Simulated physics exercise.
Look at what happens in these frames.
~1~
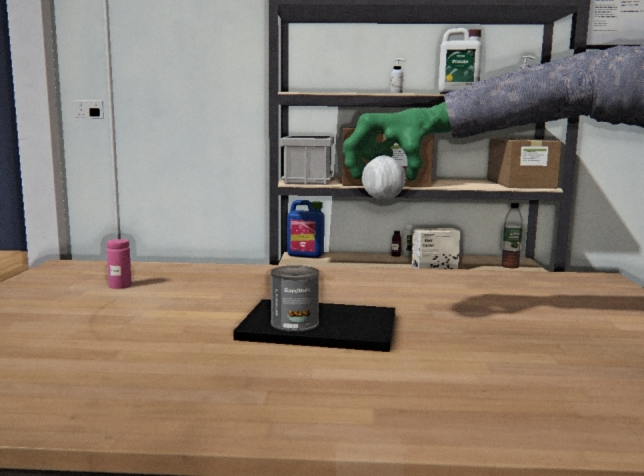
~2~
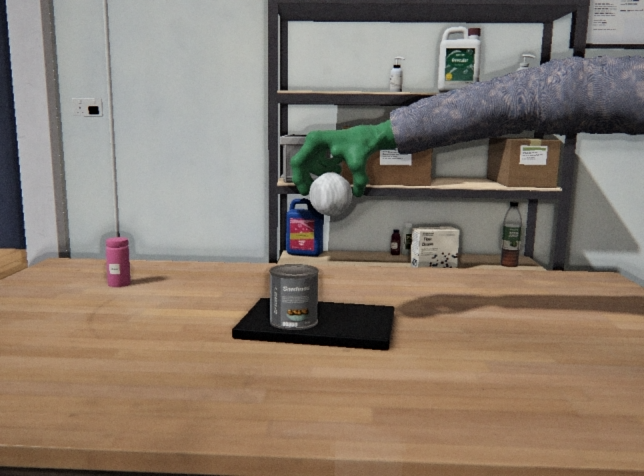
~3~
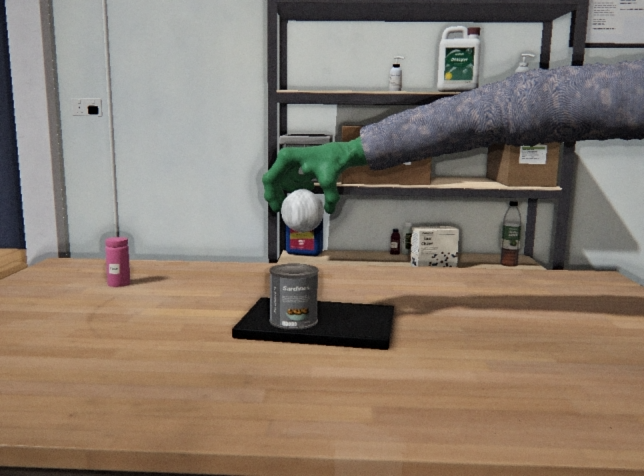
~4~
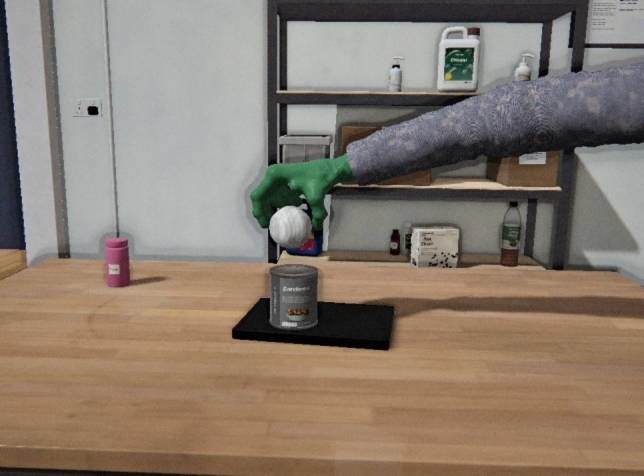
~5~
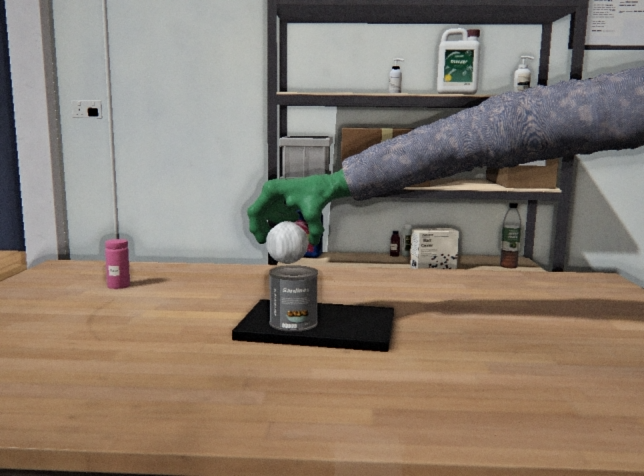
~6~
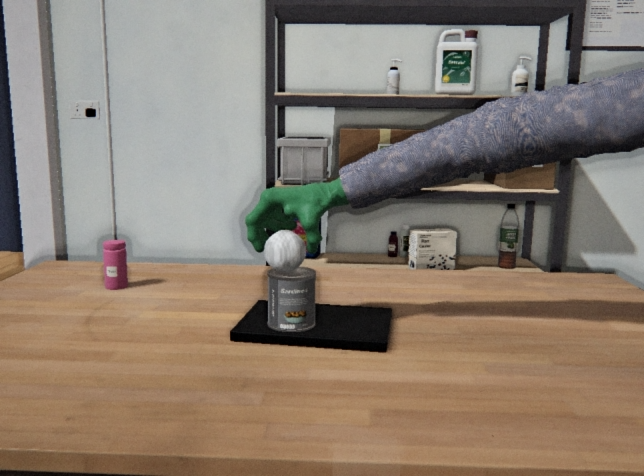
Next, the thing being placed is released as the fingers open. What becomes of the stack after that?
The stack stays standing.
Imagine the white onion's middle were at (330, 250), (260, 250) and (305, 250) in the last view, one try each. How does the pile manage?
For the first case the pile falls over; for the second, it falls over; for the third, it survives.
Then, 0.70 s on from there, no change.
Then, 1.50 s on from there, white onion resting near (285, 251).
In the end, all 4 unmoved. At the end, from the last picture's camera, white onion near (285, 252). The pile holds.
